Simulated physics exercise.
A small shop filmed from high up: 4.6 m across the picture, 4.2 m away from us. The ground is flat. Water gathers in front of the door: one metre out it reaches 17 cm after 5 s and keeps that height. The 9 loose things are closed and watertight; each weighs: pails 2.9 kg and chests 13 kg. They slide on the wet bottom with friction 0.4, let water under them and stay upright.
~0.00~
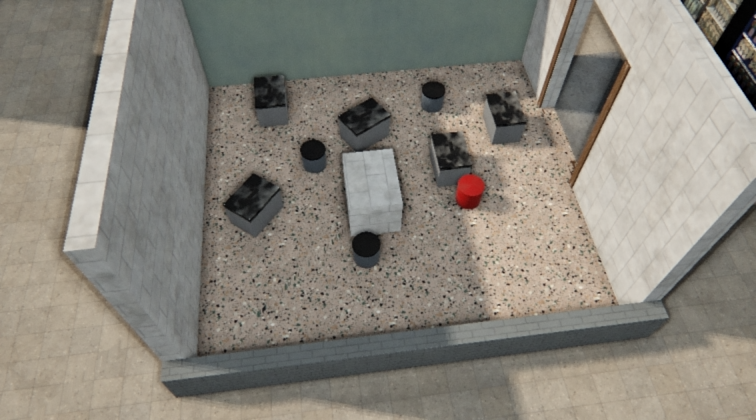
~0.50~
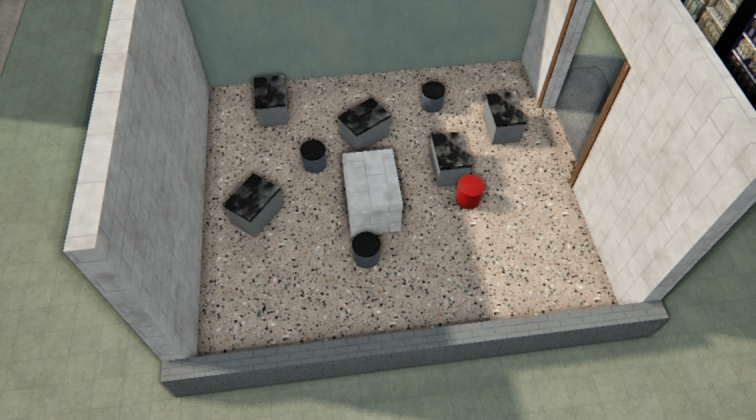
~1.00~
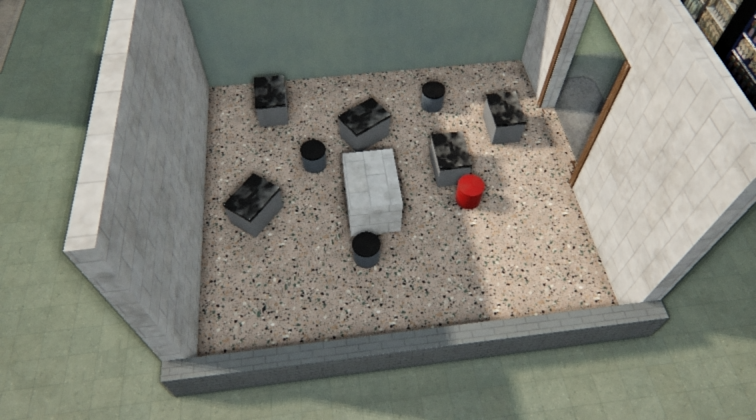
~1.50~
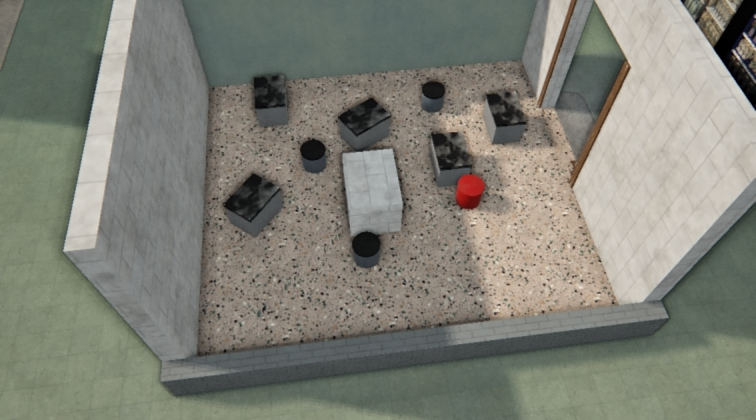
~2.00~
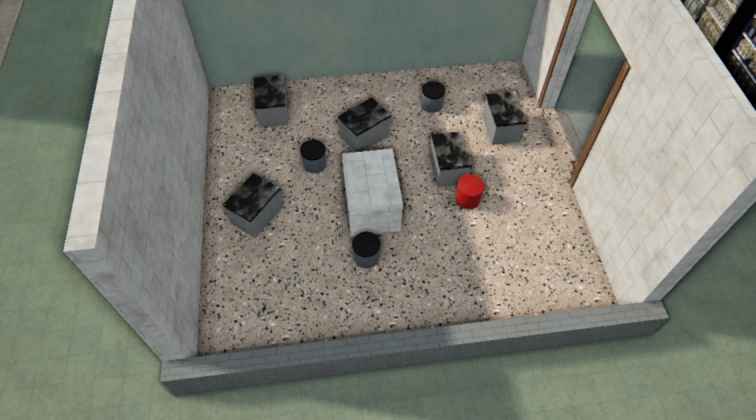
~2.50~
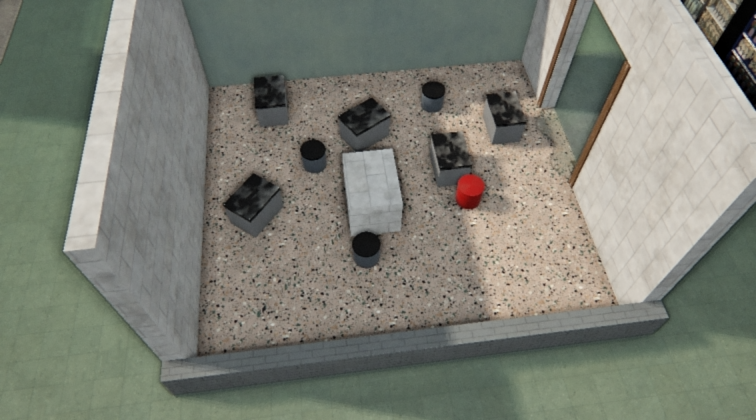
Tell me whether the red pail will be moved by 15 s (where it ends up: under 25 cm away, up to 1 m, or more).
The red pail travels far.
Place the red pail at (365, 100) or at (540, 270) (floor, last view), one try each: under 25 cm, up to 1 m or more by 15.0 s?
In that order: It ends far away; it stays put.
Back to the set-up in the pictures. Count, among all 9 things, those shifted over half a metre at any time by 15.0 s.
9 of them.
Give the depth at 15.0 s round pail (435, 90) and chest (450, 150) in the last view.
Roughly 11 and 7 cm.
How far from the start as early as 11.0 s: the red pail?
About 300 cm.
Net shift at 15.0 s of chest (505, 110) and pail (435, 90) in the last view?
In that order: 300 cm, 250 cm.
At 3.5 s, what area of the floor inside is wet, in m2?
Roughly 1.0 m2.
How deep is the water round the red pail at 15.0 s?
Roughly 10 cm.
After 3.5 s the red pail is near (471, 185), 0.0 m from its start, aground; 0 afloat.
After 6.8 s the red pail is near (390, 279), 1.6 m from its start, aground; 1 afloat.
After 11.0 s the red pail is near (218, 273), 3.1 m from its start, afloat; 6 afloat.
After 15.0 s the red pail is near (354, 307), 2.1 m from its start, afloat; 9 afloat.
